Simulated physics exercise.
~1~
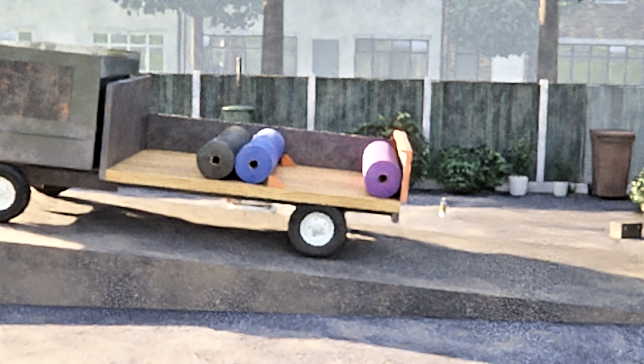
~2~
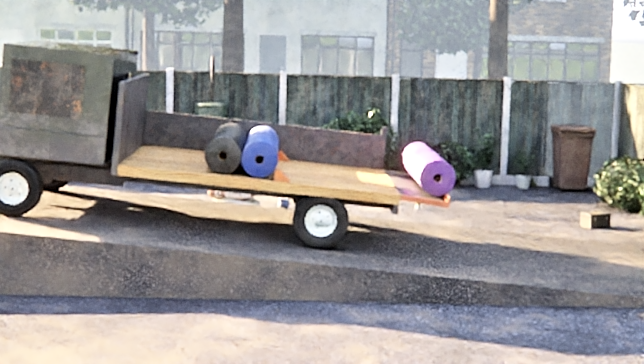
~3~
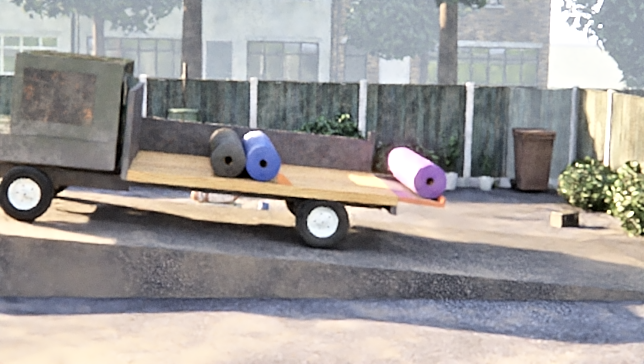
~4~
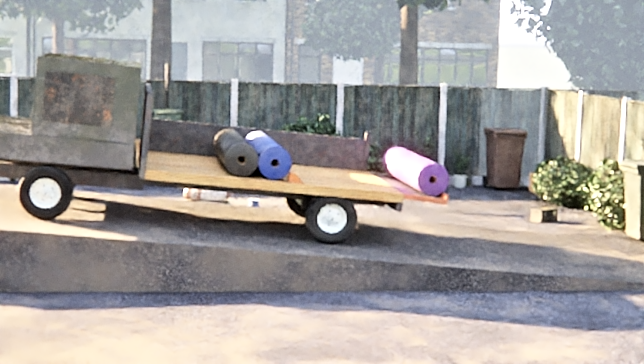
The clip opens on a pick-up parked on sloping ground with its tail end low, carrying a dark roll, a blue roll and a purple roll on its wooden bed. The purple one rests against the raised gate at the right, while the other two lie together farther up. The gate swings down and stays lowered, and the purple roll moves right onto it. There it stops near the outer edge as the view drifts slightly sideways. At the end, the blue and dark rolls are still side by side on the bed, and none has fallen out.
